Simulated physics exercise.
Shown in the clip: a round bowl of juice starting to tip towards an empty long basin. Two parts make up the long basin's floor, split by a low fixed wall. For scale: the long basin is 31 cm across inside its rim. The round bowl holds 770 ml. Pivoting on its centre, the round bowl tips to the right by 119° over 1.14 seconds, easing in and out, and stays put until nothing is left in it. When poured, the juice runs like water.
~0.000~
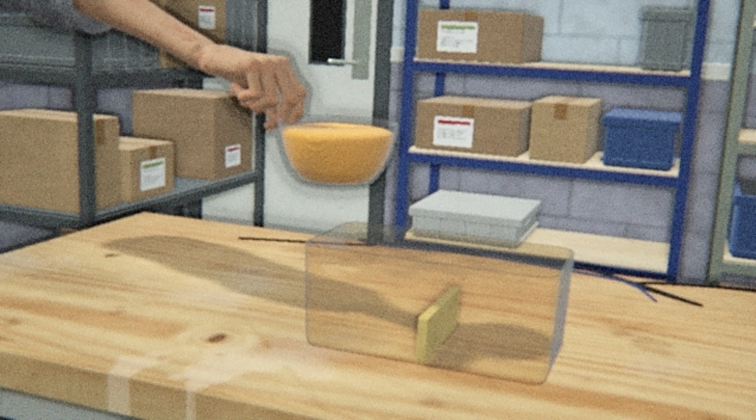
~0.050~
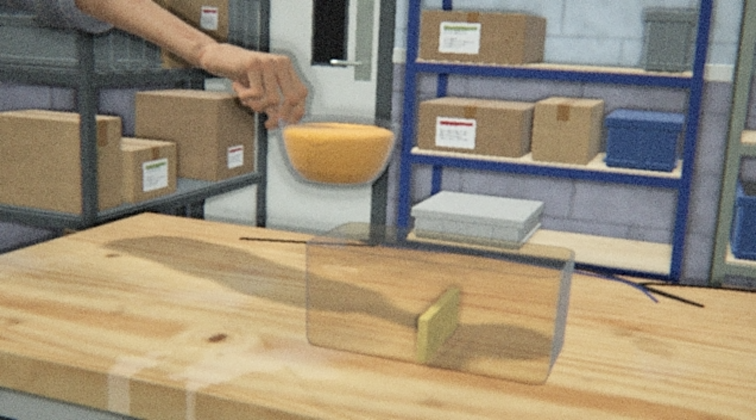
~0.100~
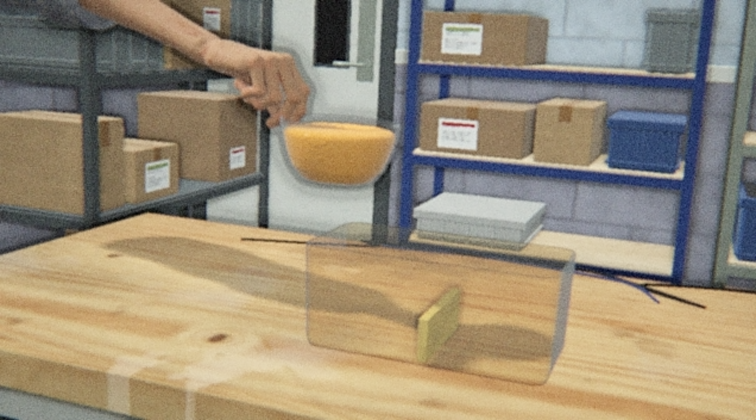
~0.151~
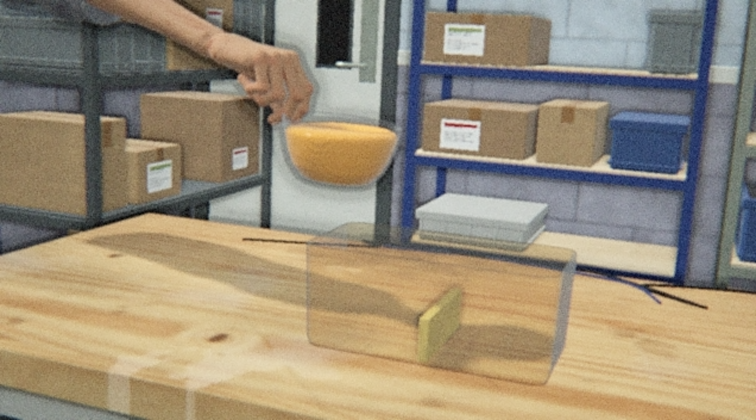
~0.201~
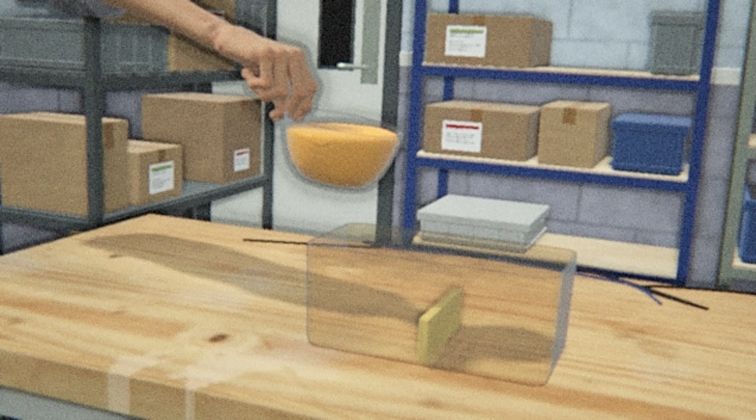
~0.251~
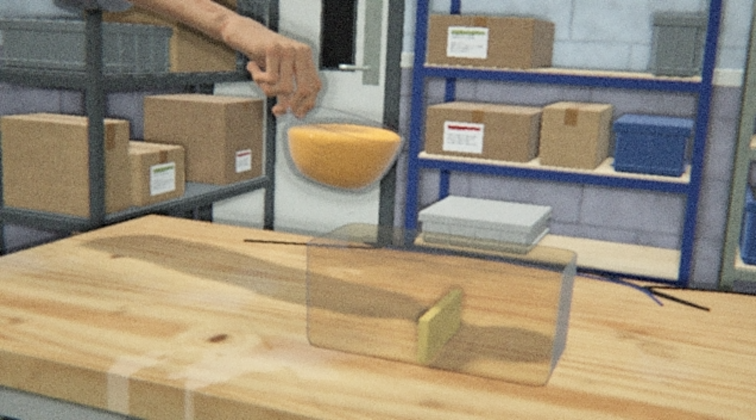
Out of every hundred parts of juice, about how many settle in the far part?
About 34 out of 100.
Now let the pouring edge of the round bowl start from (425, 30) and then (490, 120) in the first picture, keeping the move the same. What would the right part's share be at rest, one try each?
80 and 90 %.
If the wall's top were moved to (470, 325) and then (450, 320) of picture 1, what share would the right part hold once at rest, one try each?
I'd say 15 percent on the first go, 30 percent on the next.
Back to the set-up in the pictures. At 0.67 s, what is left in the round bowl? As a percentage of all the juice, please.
About 36 per cent.
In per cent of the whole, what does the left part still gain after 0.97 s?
Difference: Approx. 1 %.
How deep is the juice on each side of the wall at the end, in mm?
Depths: Left near 24 mm, right near 14 mm.
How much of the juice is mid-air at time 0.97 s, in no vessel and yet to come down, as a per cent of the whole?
2 per cent or so.
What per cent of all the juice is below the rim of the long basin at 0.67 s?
About 34%.
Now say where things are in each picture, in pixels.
In the first picture, it leans 0°; its right rim is at (394, 128); the juice meets the walls at (289, 126) and (392, 135); the long basin's rim runs from (326, 233) to (567, 265); the wall's top is at (440, 304).
In the second picture, it leans 1°; its right rim is at (395, 128); the juice meets the walls at (290, 126) and (393, 136).
In the third picture, it leans 2°; its right rim is at (396, 130); the juice meets the walls at (292, 125) and (394, 136).
In the fourth picture, it leans 5°; its right rim is at (397, 133); the juice meets the walls at (293, 125) and (396, 137).
In the fifth picture, it leans 9°; its right rim is at (398, 138); the juice meets the walls at (295, 126) and (397, 138).
In the sixth picture, it leans 14°; its right rim is at (399, 143); the juice meets the walls at (296, 126) and (400, 139).
Then, 0.67 s in, the tilt is 75° and 35 per cent is still to pour, 17 is left of the wall and 18 right of it.
Then, 0.97 s in, the tilt is 113° and 0 per cent is still to pour, 64 is left of the wall and 34 right of it.
Then, 1.29 s in, the tilt is 119° and 0 per cent is still to pour, 65 is left of the wall and 34 right of it.
Then, 1.64 s in, the tilt is 119° and 0 per cent is still to pour, 65 is left of the wall and 35 right of it.
Finally, 65 per cent lies left of the wall, 34 right of it and 1 outside.
